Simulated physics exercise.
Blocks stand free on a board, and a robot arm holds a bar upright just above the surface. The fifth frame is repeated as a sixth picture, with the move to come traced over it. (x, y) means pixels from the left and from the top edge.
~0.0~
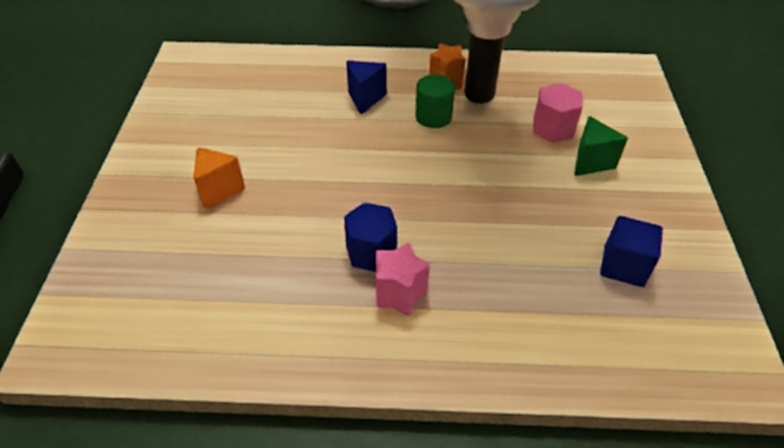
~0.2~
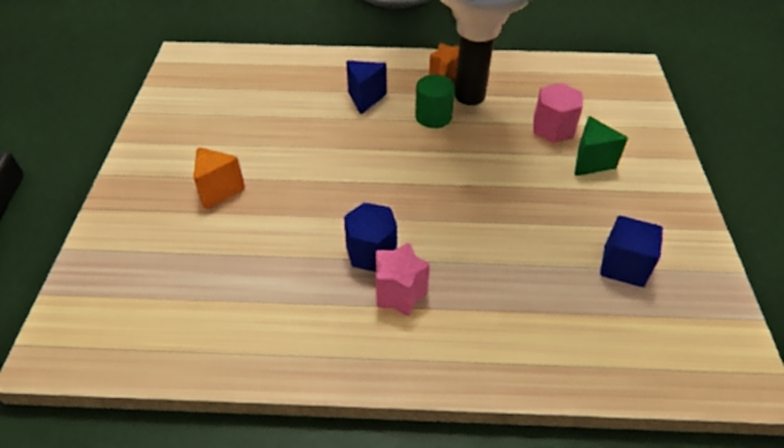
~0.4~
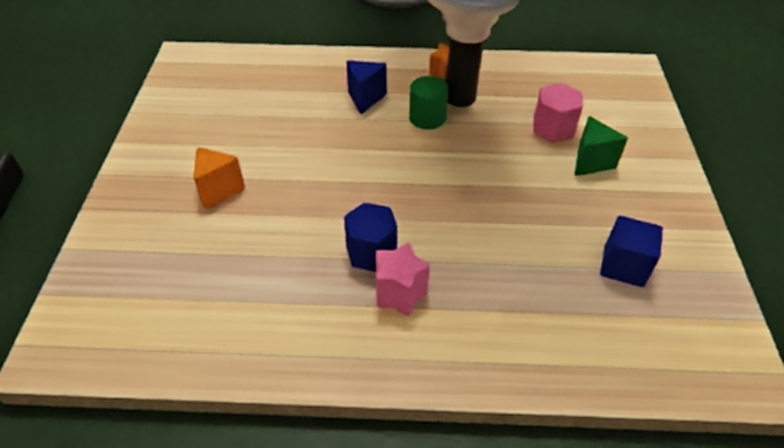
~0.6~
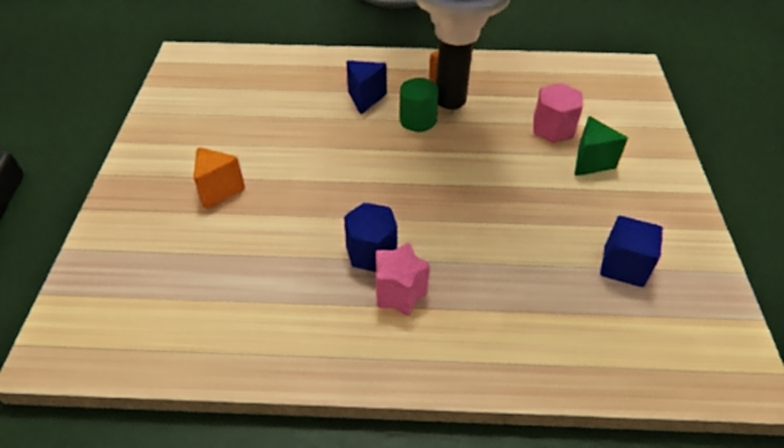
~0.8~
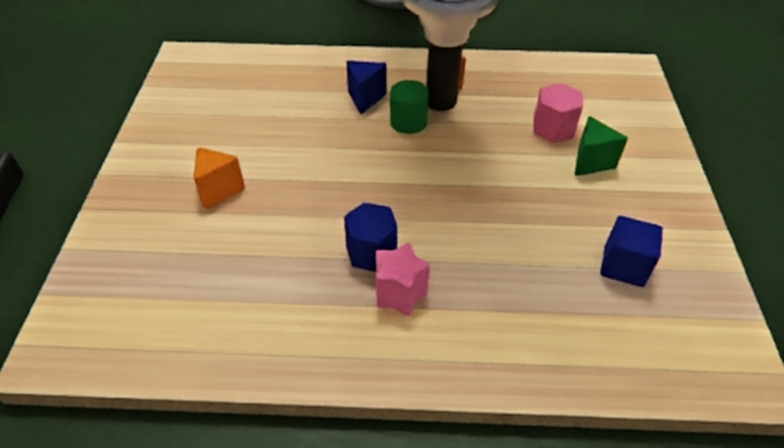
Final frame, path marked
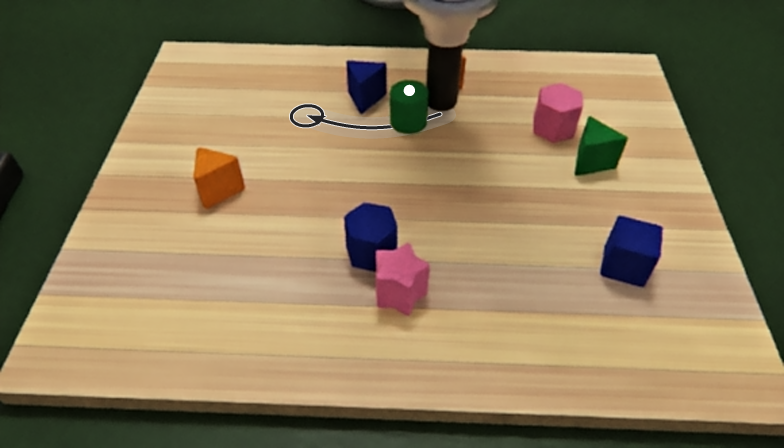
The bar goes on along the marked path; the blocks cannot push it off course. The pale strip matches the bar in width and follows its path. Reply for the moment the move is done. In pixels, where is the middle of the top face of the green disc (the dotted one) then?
The centre of its top will be at (296, 109).
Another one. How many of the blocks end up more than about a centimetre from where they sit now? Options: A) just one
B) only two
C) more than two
The answer is A.
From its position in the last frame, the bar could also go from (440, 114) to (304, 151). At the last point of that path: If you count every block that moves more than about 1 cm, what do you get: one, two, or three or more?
It looks like one block will be pushed more than about 1 cm.
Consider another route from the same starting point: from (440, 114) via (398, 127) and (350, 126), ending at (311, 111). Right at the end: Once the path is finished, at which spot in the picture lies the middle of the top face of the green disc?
The centre of its top face lies at (300, 106).
The drawn path runs from (440, 114) over (397, 126) and (350, 126) to (307, 116); the dot is on the green disc.
On the path given first. One third of the way, bar (396, 114); green disc (361, 101).
Two thirds of the way, bar (349, 114); green disc (315, 107).
At the end, bar (305, 103); blue three-sided block not moved; green disc (296, 109).
